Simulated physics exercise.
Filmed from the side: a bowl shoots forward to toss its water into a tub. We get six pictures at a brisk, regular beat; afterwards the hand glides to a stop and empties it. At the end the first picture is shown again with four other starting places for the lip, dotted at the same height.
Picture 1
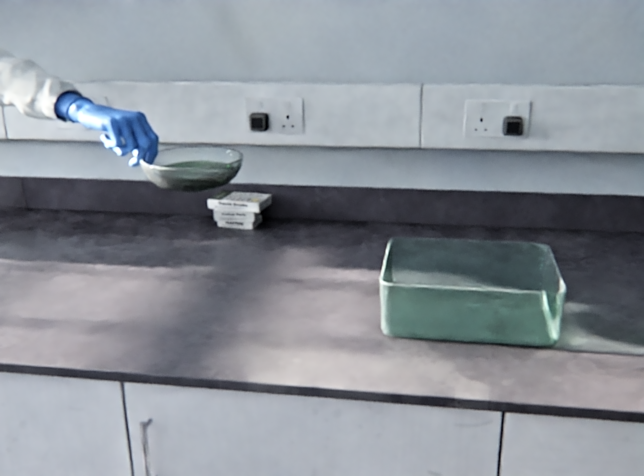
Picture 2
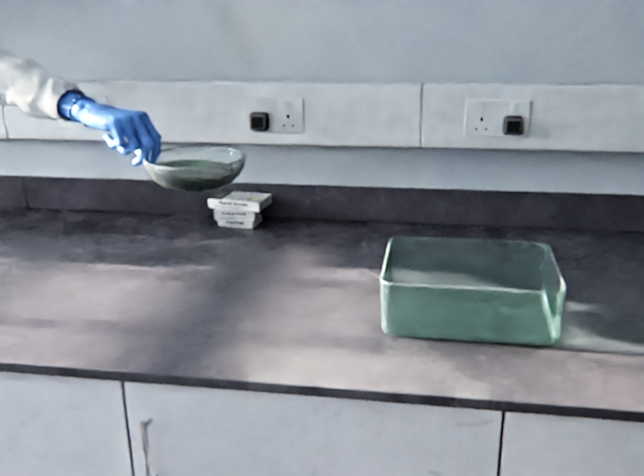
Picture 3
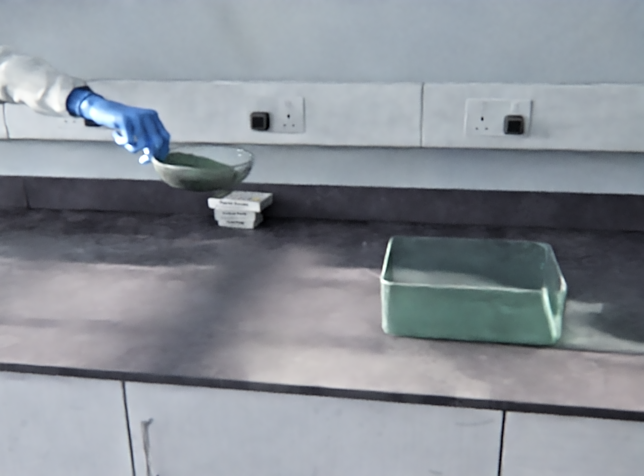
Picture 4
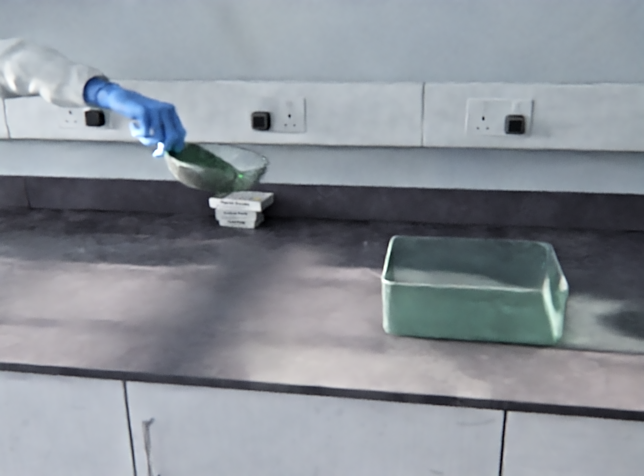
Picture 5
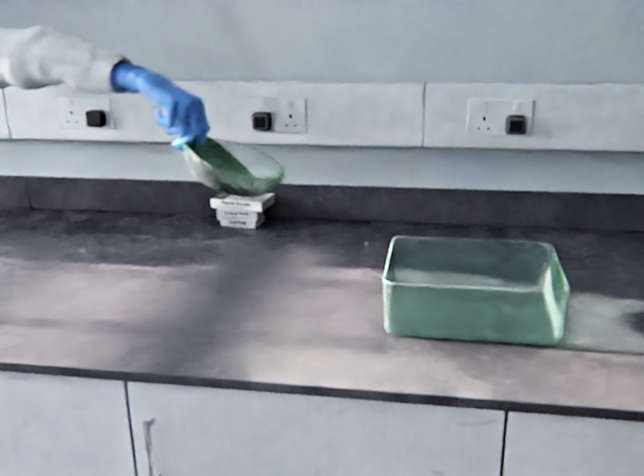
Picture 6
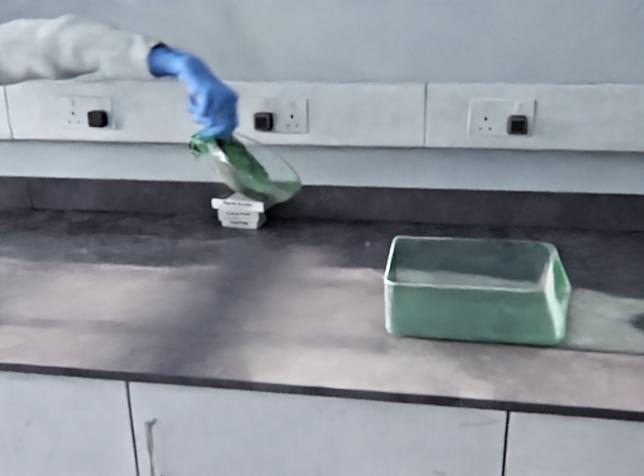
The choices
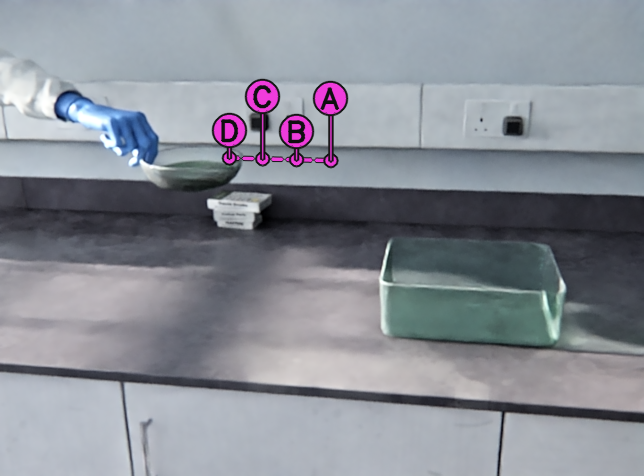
At the start, a blue-gloved hand at the left holds a clear bowl of greenish liquid level above a dark counter, with a green-tinted tub to the right. The hand moves right, tilting the bowl steadily more steeply, while the liquid shifts inside and the tub stays put.
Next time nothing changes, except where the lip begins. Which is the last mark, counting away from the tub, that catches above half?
The answer is spot C.
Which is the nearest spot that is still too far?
Spot D.
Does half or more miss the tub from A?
No.
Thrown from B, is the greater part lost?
No, that is safe.
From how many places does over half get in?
Three.
In magenta, A at (330, 160); B at (296, 159); C at (262, 158); D at (229, 158).
With A, about 87 % lands in the tub, 11 % falls short.
With B, about 75 % lands in the tub, 12 % falls short and 13 % goes beside or beyond.
With C, about 63 % lands in the tub, 23 % falls short and 13 % goes beside or beyond.
With D, about 28 % lands in the tub, 61 % falls short and 10 % goes beside or beyond.
